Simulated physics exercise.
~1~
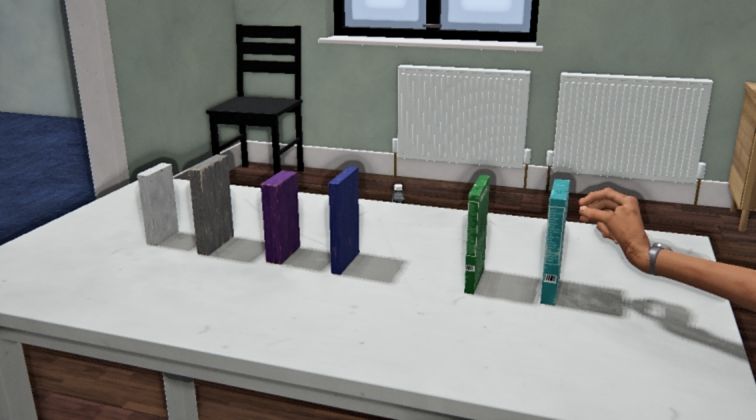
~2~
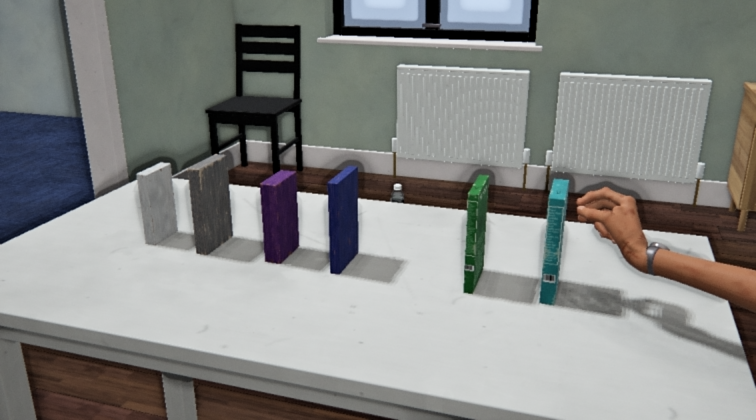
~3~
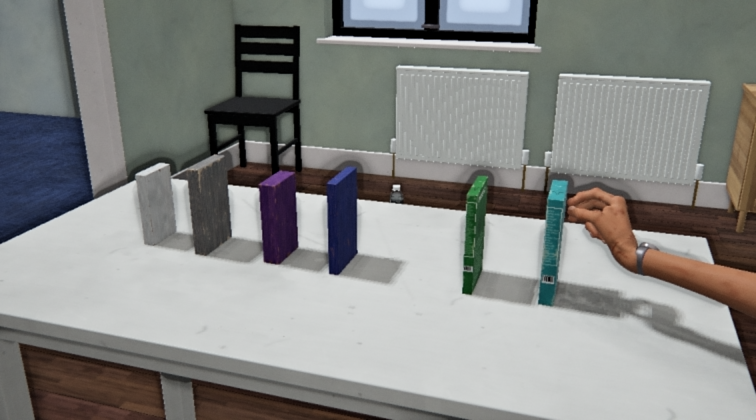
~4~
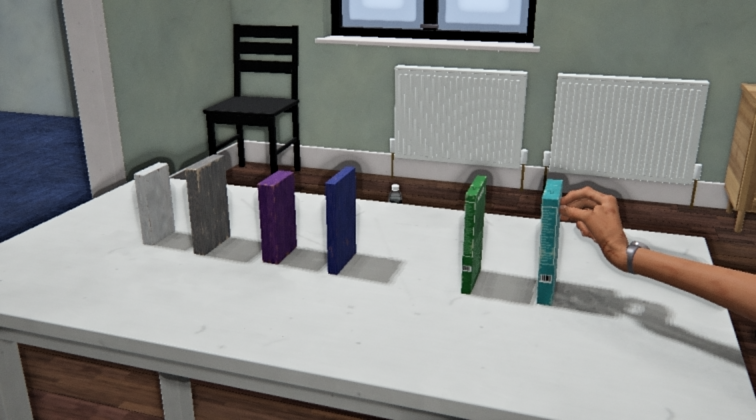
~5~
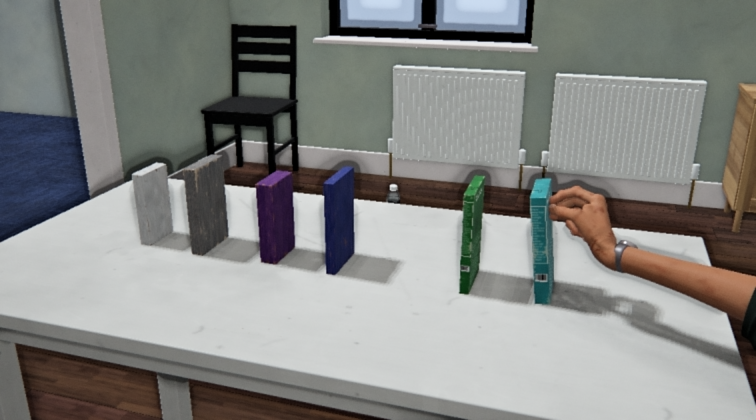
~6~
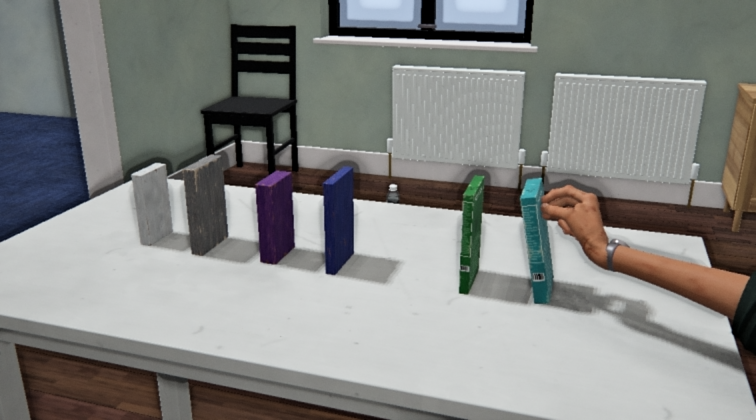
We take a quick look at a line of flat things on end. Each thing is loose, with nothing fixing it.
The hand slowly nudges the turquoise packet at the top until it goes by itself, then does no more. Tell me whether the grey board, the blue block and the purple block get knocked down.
The grey board will never pass its balance. The blue block will never pass its balance. The purple block will never pass its balance.
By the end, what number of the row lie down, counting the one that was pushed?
That makes 2 altogether.
Then, 0.30 s on from there, turquoise packet 56° over; green packet turned 25° from how it was put.
Then, 0.50 s on from there, turquoise packet 82° over; green packet on its side.
In the end, toppled on the table, green packet; the other 3 unmoved. At the end, from the last picture's camera, grey board near (207, 205), blue block near (340, 221).
